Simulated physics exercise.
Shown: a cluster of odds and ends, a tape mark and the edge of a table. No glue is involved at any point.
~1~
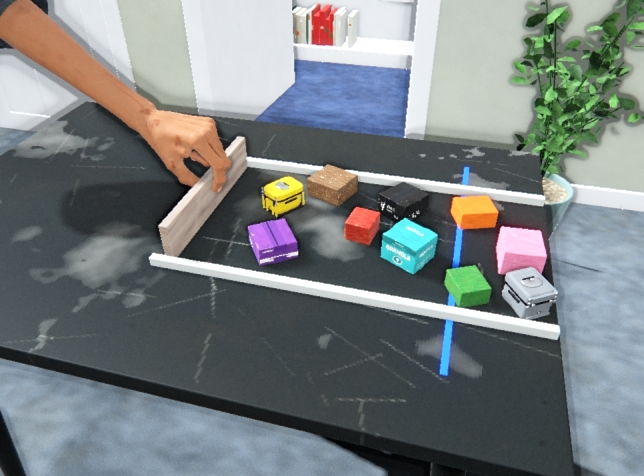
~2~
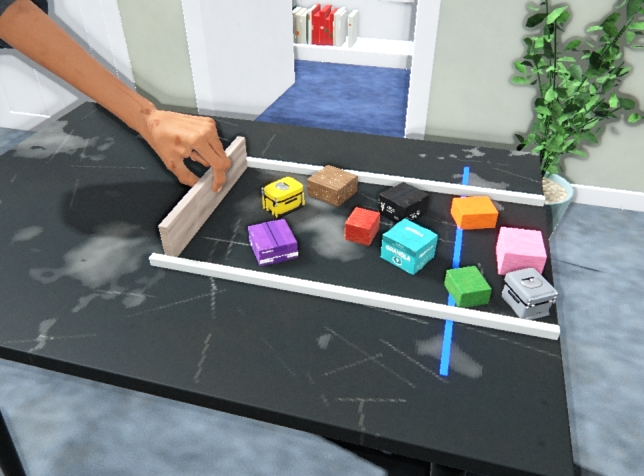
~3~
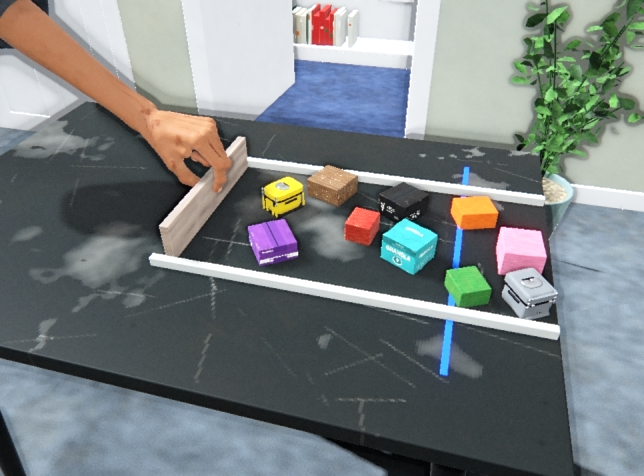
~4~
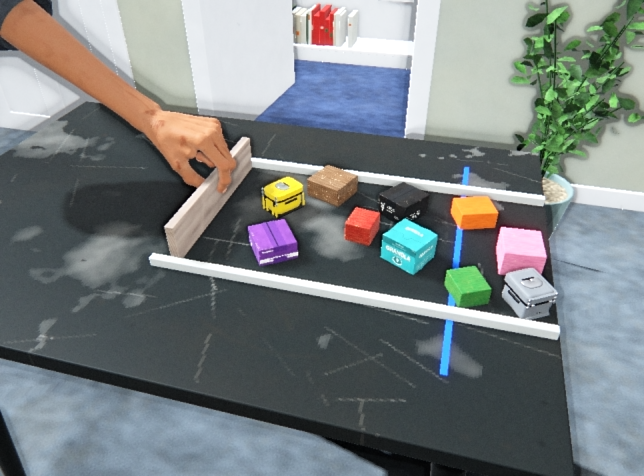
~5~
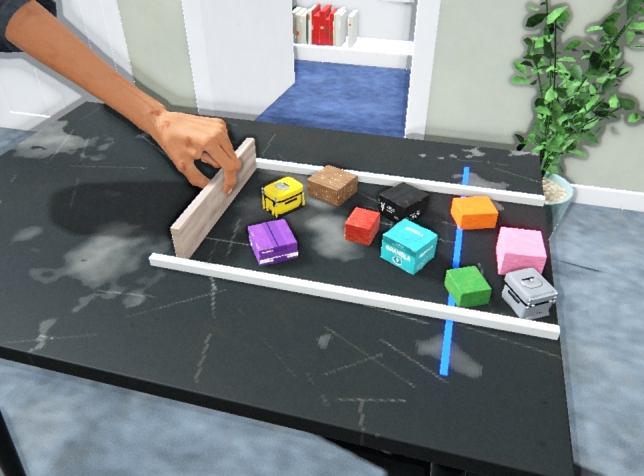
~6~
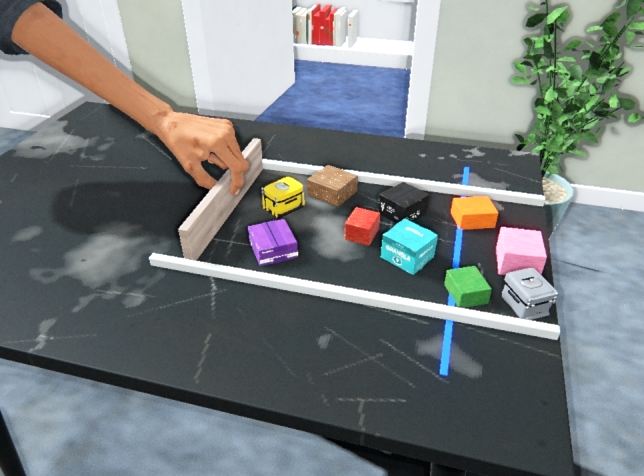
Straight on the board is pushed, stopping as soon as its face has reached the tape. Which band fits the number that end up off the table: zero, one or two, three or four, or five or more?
I expect every piece to stay on the table.
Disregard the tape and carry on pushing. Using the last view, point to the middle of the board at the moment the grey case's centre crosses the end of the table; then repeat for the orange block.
First one: Around (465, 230). Other one: Around (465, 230).
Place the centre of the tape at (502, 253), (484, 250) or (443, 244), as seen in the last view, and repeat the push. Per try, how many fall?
Counts per try, in order: 6 / 3 / 0.
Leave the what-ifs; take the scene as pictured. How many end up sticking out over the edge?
Number: 3.
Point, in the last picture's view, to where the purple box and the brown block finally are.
The first near (475, 288), the second near (483, 203).
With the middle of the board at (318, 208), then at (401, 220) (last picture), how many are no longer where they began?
The count is 3 at the first point and 7 at the second.
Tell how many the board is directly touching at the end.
It ends up touching 4.
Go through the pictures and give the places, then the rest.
The first frame shows grey case (528, 294); pink block (520, 252); orange block (474, 212); board (210, 192); tape (458, 246).
The second frame shows pink block (520, 252); black box (403, 204).
The third frame shows orange block (474, 213); brown block (333, 185).
The fourth frame shows grey case (528, 294); purple box (273, 242).
The fifth frame shows pink block (520, 252); turquoise box (409, 246).
The sixth frame shows grey case (528, 294); pink block (520, 252); orange block (474, 213); board (227, 195); tape (458, 246).
A little later, none off yet; grey case at rest near (528, 294); pink block at rest near (520, 252); orange block at rest near (474, 213).
When it is over, the number that fall off is zero.
